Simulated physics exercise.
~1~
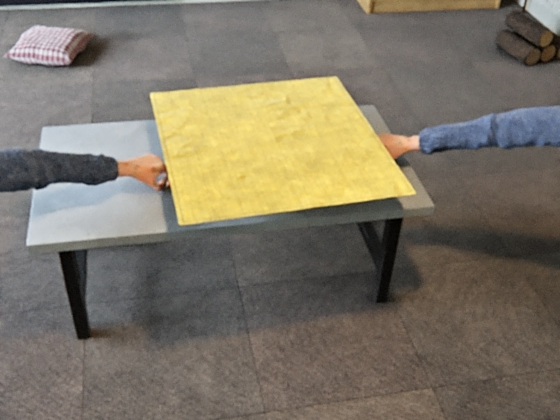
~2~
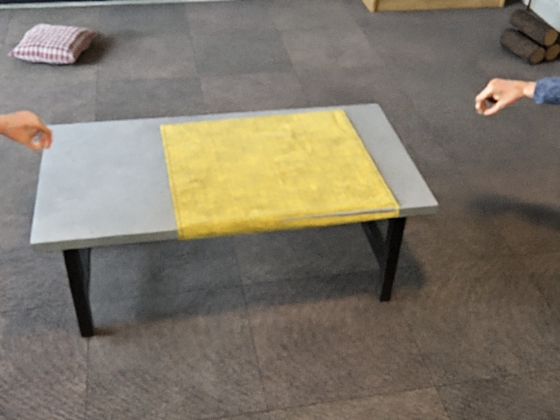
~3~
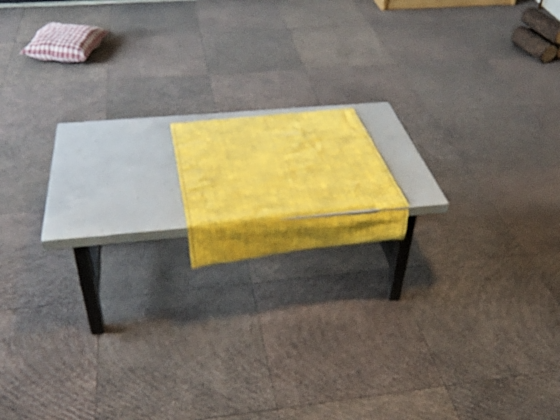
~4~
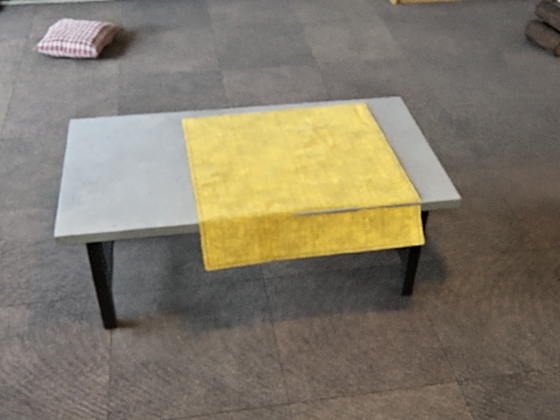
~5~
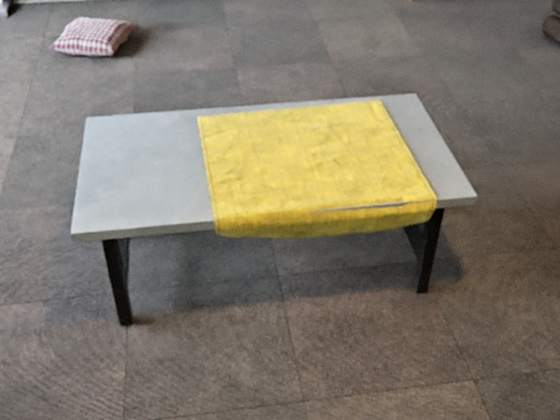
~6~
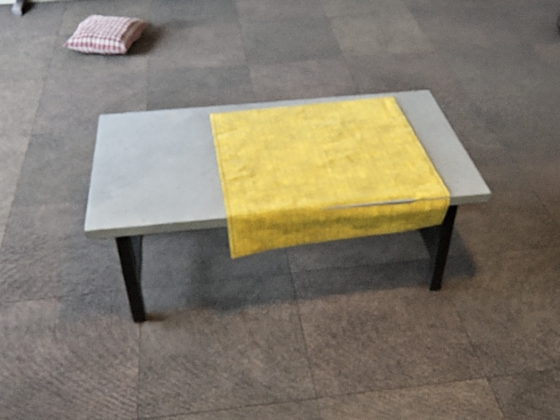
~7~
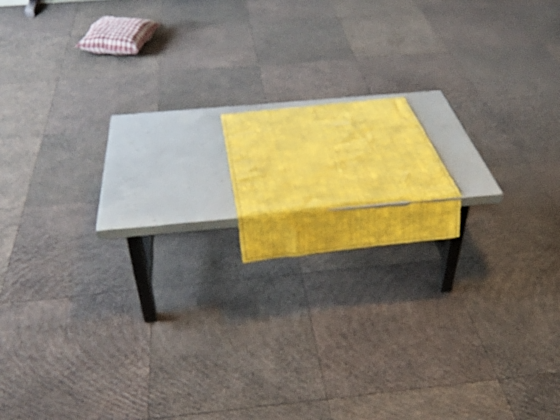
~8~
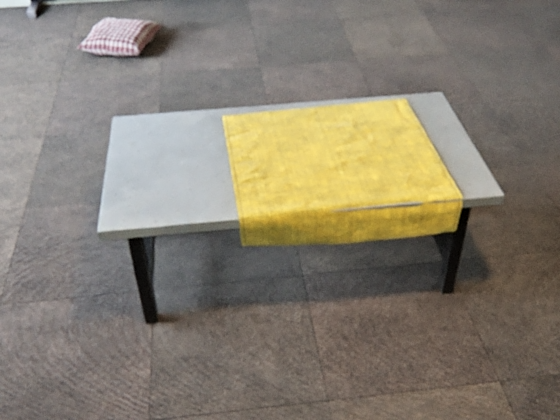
Two hands held a flat yellow scarf level above a gray table with black legs, then let go and drew away. It dropped onto the tabletop, its front part folding over the near edge and swaying a little, and it stayed on the table.
